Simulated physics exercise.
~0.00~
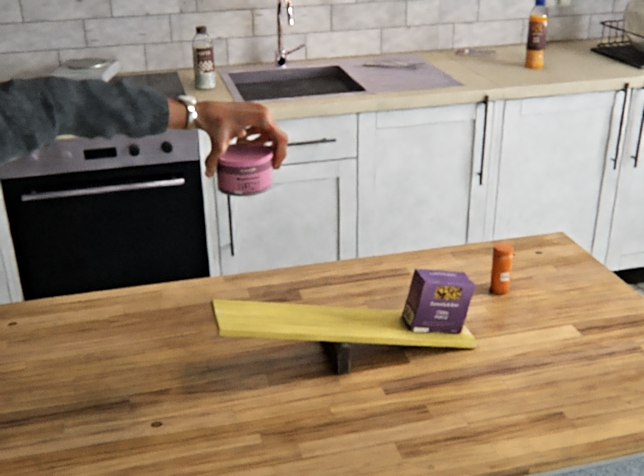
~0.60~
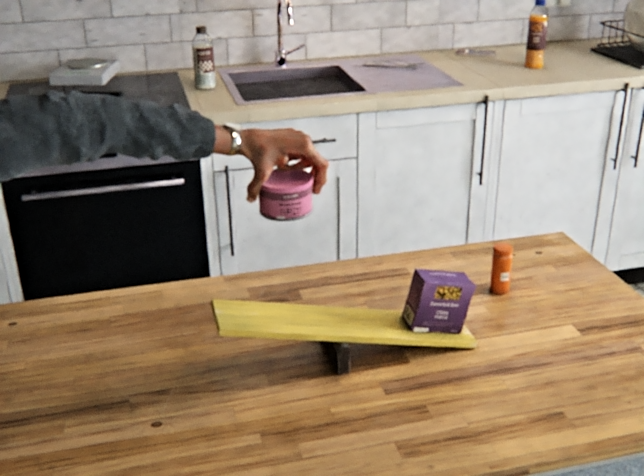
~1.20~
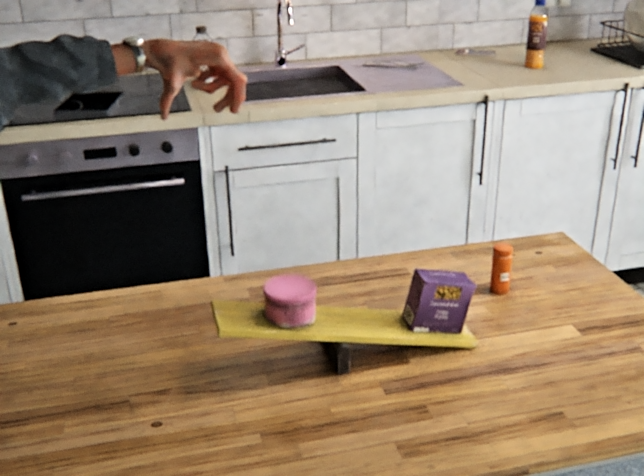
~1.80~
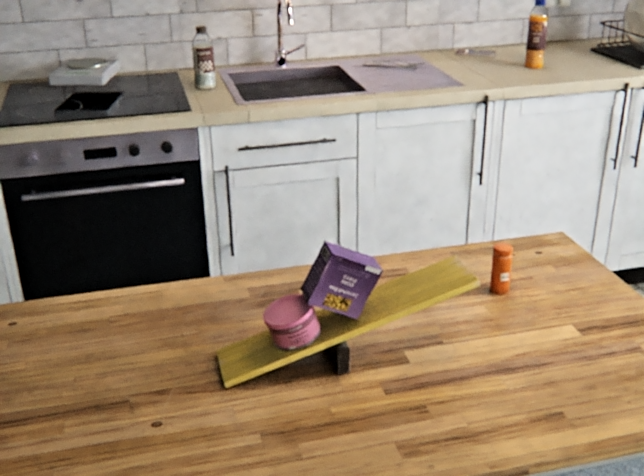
In a kitchen, a yellow plank lies tilted over a small dark block on a wooden table, its left end raised and a purple packet resting on its lower right end. An orange shaker stands nearby. A hand carries a pink tub rightward and down over the raised end, then lets go and draws back, leaving the tub on the plank. The left end swings down to the table and the right end rises. The purple packet tumbles leftward and ends upside down against the pink tub, which leans on the sloping plank, while the shaker stays upright.
